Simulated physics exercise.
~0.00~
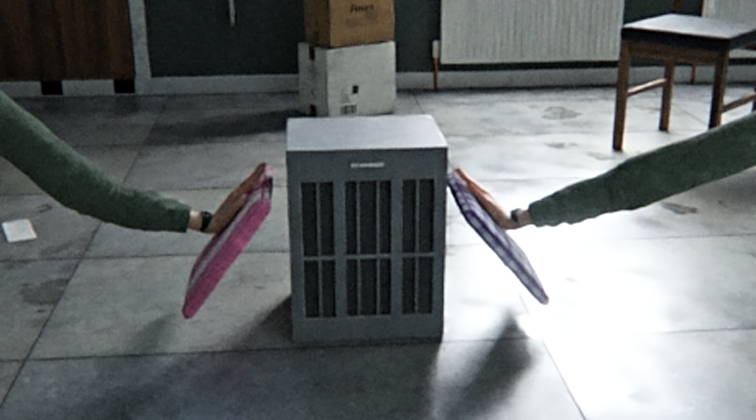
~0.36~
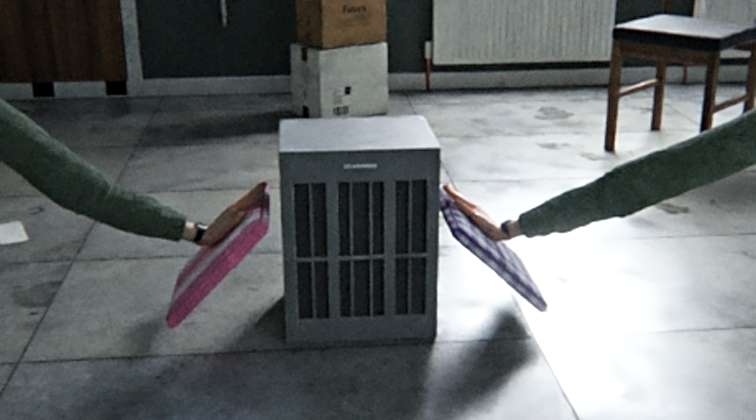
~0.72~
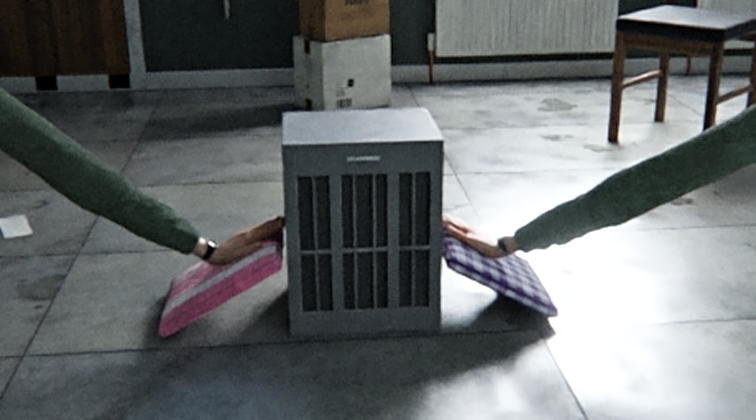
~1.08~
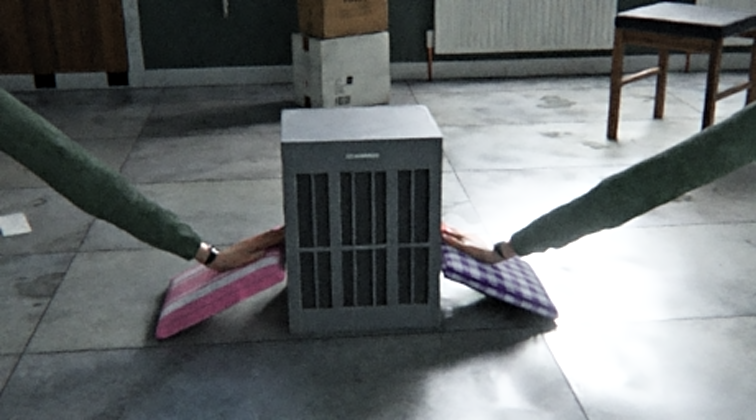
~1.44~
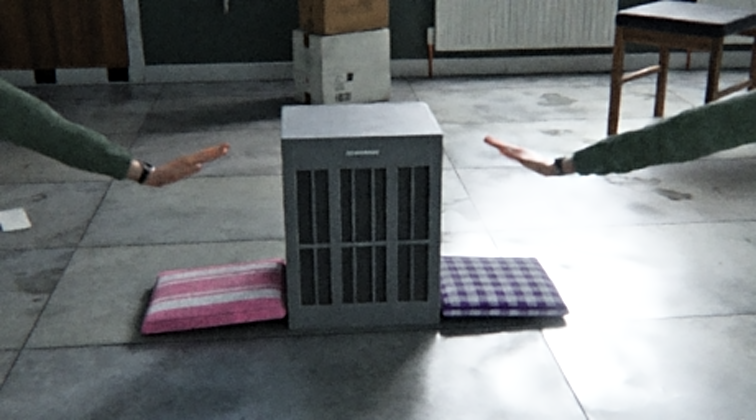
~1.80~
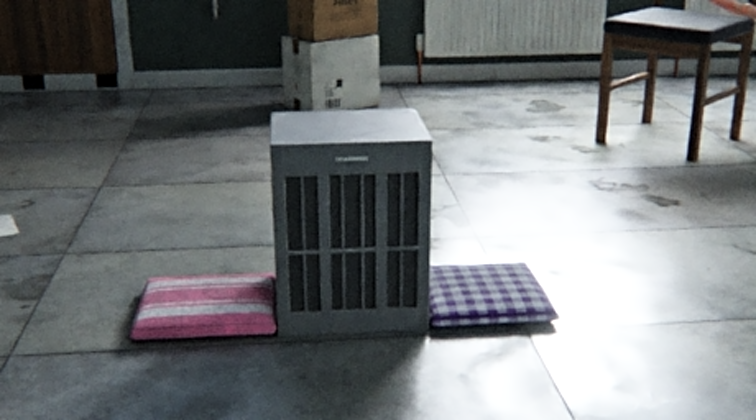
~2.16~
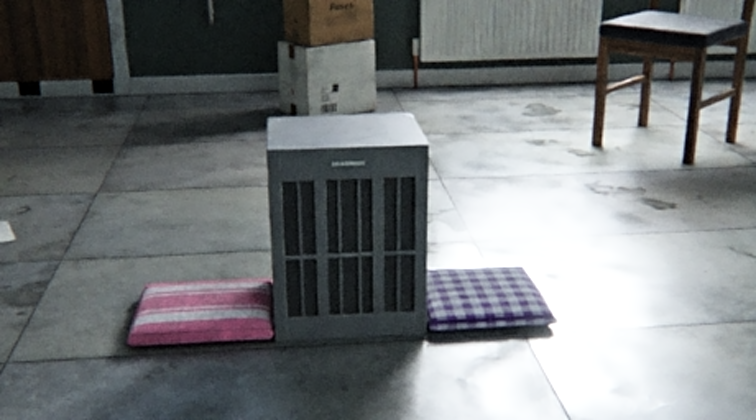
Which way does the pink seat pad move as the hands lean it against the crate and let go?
The pink seat pad moves downward, ending flat on the floor to the left of the grey crate.
